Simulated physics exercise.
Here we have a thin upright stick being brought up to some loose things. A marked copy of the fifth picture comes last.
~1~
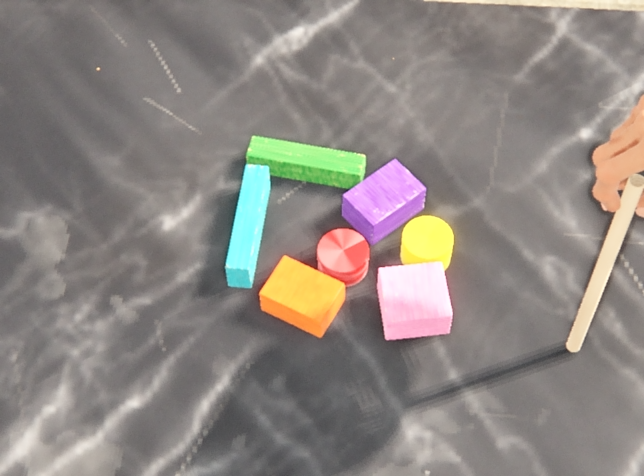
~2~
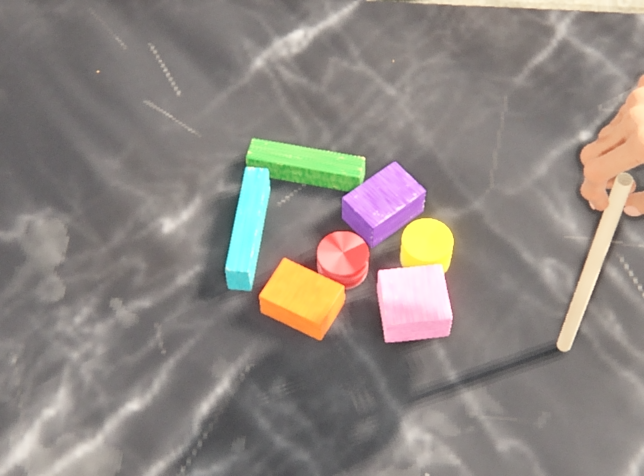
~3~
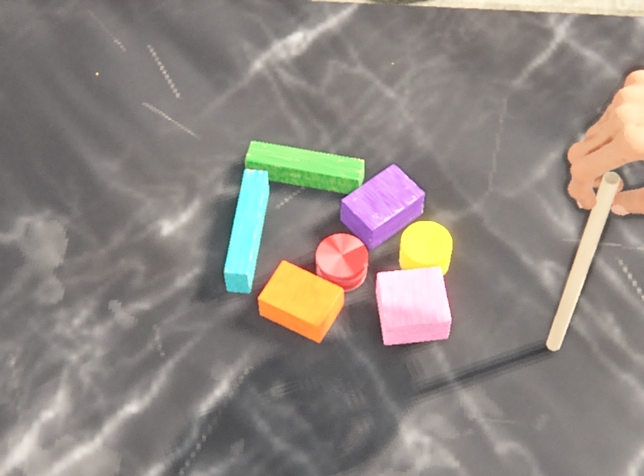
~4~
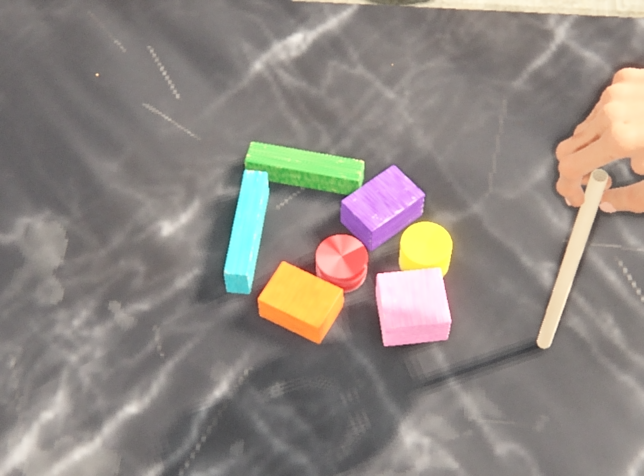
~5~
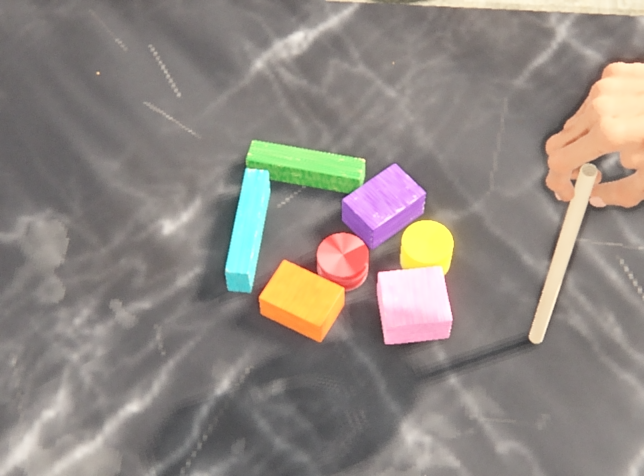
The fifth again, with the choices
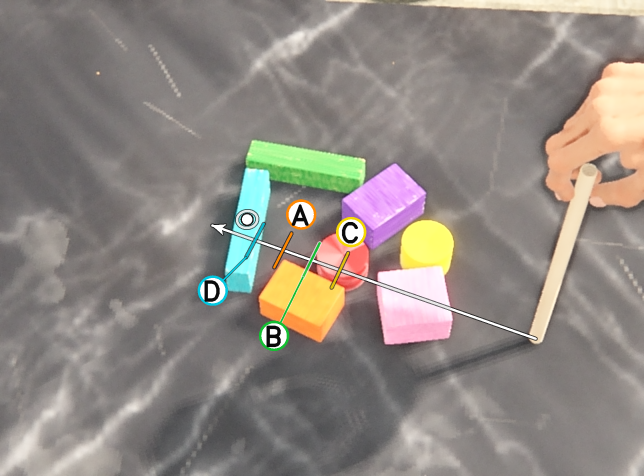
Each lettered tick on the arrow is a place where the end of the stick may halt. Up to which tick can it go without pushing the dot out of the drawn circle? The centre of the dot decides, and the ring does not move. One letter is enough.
As far as tick B.
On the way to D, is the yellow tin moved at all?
By then, no.
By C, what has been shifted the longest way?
The pink block.
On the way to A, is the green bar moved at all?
By then, no.
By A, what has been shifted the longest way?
The red tin has gone farthest.
On the marked copy, A at (284, 250); B at (312, 260); C at (340, 270); D at (255, 241); the arrow from (536, 339) to (212, 225); the white dot at (247, 219).
Taking B. A third of the way, foot of the stick (453, 310).
Two thirds of the way, foot of the stick (373, 283); pink block (360, 308); orange block (284, 309).
When it is over, foot of the stick (312, 261); red tin (285, 238); pink block (357, 308); the dot is still in its ring.
As for the rest, A shifts the dotted thing to (239, 228); C keeps the dot in but is short; D shifts the dotted thing to (236, 227).
